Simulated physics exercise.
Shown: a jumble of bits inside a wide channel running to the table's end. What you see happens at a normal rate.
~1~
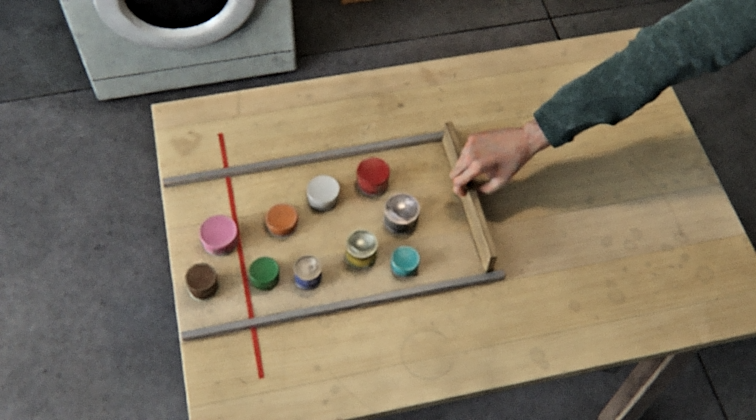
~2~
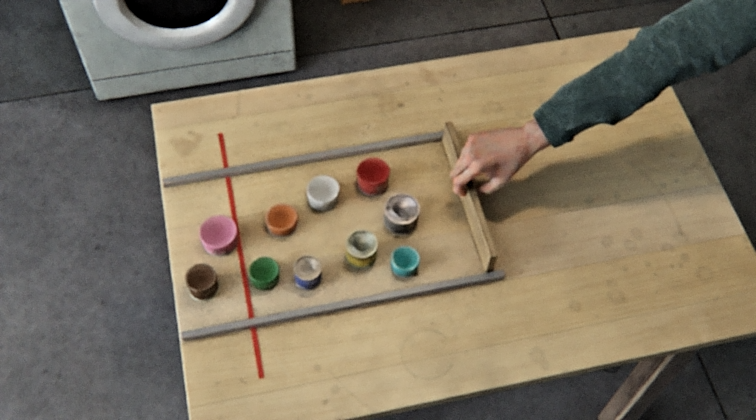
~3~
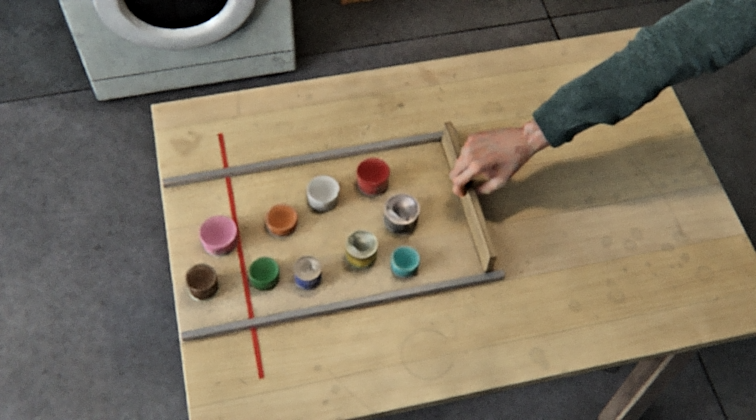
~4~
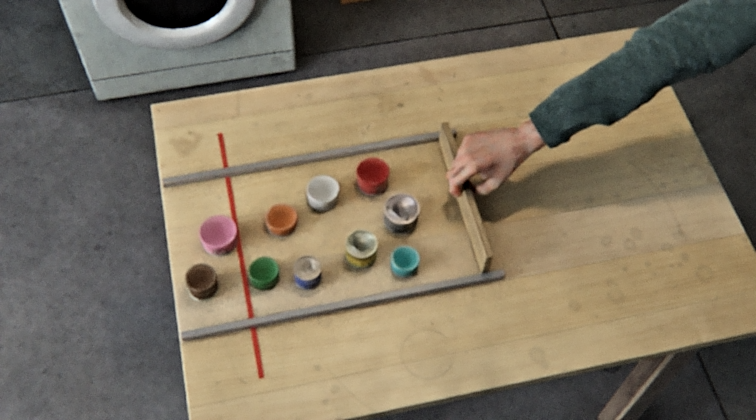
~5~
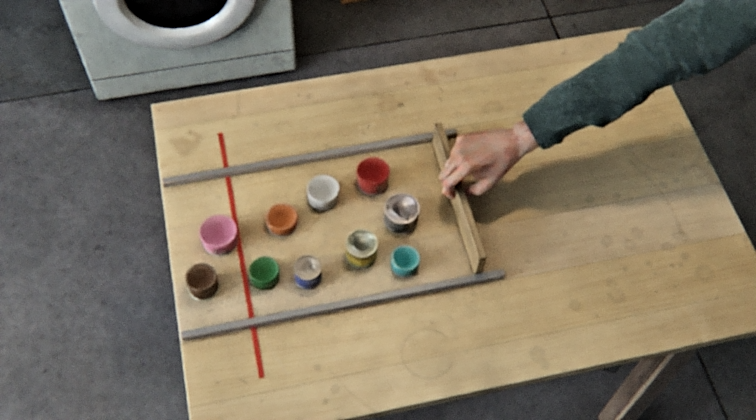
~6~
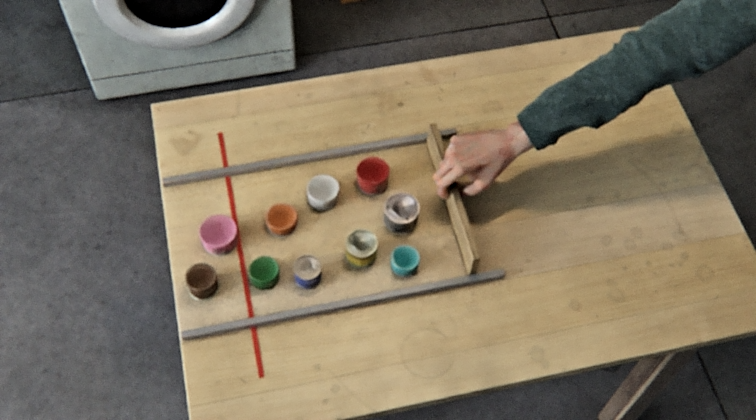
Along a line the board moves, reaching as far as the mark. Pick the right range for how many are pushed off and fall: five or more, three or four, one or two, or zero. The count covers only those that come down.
The right range is one or two.
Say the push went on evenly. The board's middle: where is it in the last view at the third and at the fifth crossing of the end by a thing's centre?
In pixels, around (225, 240) followed by around (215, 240).
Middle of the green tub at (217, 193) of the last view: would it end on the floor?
From that start the object is safe.
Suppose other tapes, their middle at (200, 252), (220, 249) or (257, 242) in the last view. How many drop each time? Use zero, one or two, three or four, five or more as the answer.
Lab note - count per position: Five or more; three or four; no fall at all.
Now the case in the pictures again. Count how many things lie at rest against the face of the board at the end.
Looks like 4 of them, all told.
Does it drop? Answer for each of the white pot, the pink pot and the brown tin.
Here's how it plays out: The white pot stays where it is, the pink pot ends up off and the brown tin ends up off.
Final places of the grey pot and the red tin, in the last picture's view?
Grey pot at about (220, 241), red tin at about (215, 199).
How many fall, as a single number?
The total comes to 2.
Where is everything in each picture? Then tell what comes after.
In the first frame, brown tin (202, 282); pink pot (219, 236); green tub (265, 274); board (469, 195); tape (239, 246).
In the second frame, pink pot (219, 236); orange tin (282, 221).
In the third frame, green tub (265, 274); grey pot (401, 214).
In the fourth frame, brown tin (202, 282); red tin (373, 177).
In the fifth frame, pink pot (219, 236); white pot (323, 193).
In the sixth frame, brown tin (202, 282); pink pot (219, 235); green tub (264, 273); board (452, 197); tape (239, 245).
A little later, none off yet; brown tin at rest near (202, 282); pink pot at rest near (219, 235); green tub at rest near (264, 273).
Next, none off yet; brown tin moving near (194, 282); pink pot shifted about its own width near (192, 239); green tub shifted about its own width near (223, 271).
When it is over, the number that fall off is one or two; down, pink pot and brown tin.
